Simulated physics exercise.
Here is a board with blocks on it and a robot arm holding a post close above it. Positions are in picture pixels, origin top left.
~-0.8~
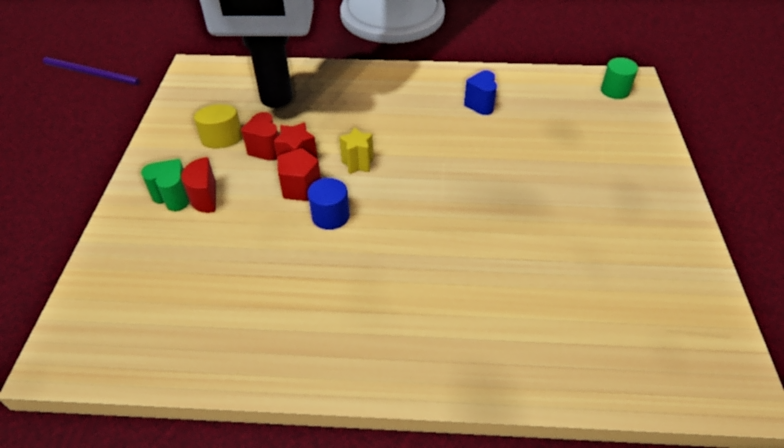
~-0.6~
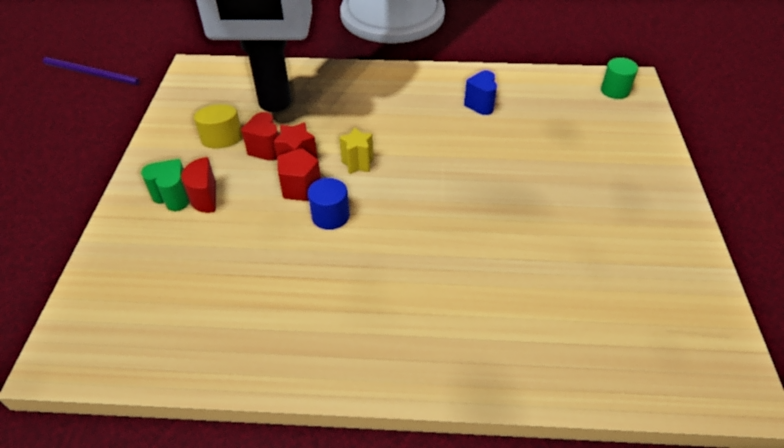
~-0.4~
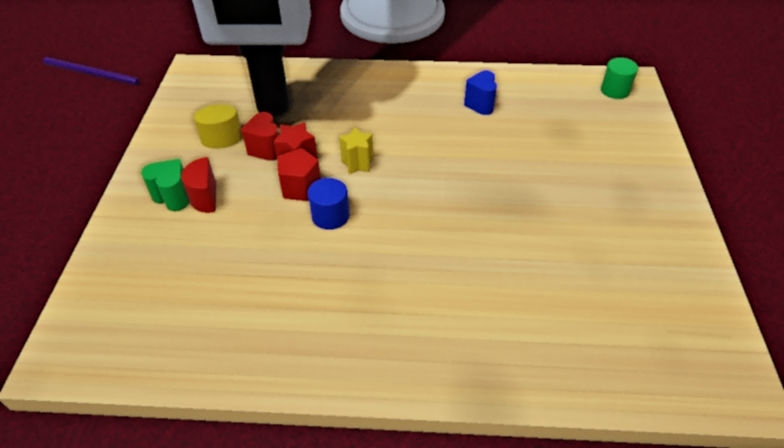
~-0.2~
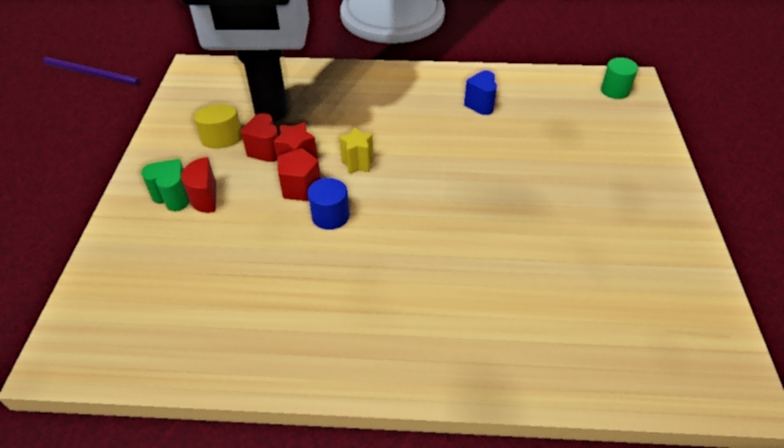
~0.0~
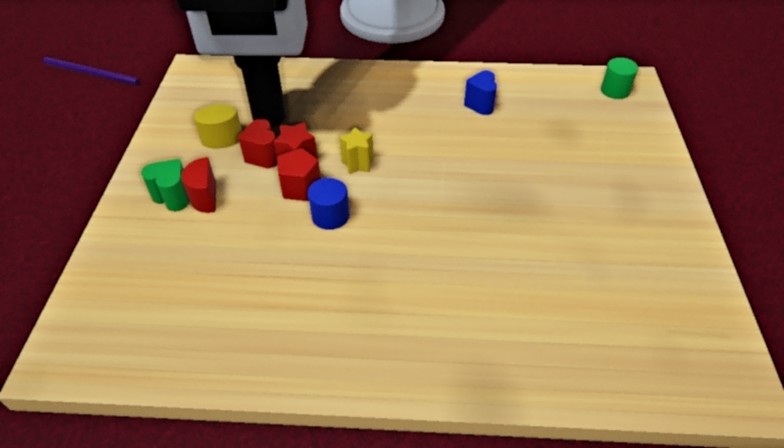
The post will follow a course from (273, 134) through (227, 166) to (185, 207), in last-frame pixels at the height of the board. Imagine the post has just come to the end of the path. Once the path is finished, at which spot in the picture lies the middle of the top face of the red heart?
I predict (238, 156).
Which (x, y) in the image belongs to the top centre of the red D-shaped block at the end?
About (176, 205).
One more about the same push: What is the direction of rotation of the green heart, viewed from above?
Twists clockwise.
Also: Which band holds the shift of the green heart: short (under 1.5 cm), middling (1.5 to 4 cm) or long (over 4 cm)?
The block shifts between 1.5 and 4 cm.
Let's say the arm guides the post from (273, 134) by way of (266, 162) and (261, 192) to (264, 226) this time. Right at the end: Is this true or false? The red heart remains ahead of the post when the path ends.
Verdict: False.
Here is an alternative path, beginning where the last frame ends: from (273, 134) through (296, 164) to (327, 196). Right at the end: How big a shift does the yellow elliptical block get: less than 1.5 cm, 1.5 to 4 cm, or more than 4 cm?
Under 1.5 cm.
On the path given first. One third of the way, post at (238, 140); red heart at (248, 149), turned 70° anticlockwise.
Two thirds of the way, post at (208, 164); red D-shaped block at (190, 183); red heart at (238, 156).
At the end, post at (180, 192); green heart at (131, 189), turned 45° clockwise; red D-shaped block at (176, 205), turned 75° anticlockwise; yellow elliptical block not moved; red heart at (238, 156), turned 135° anticlockwise.
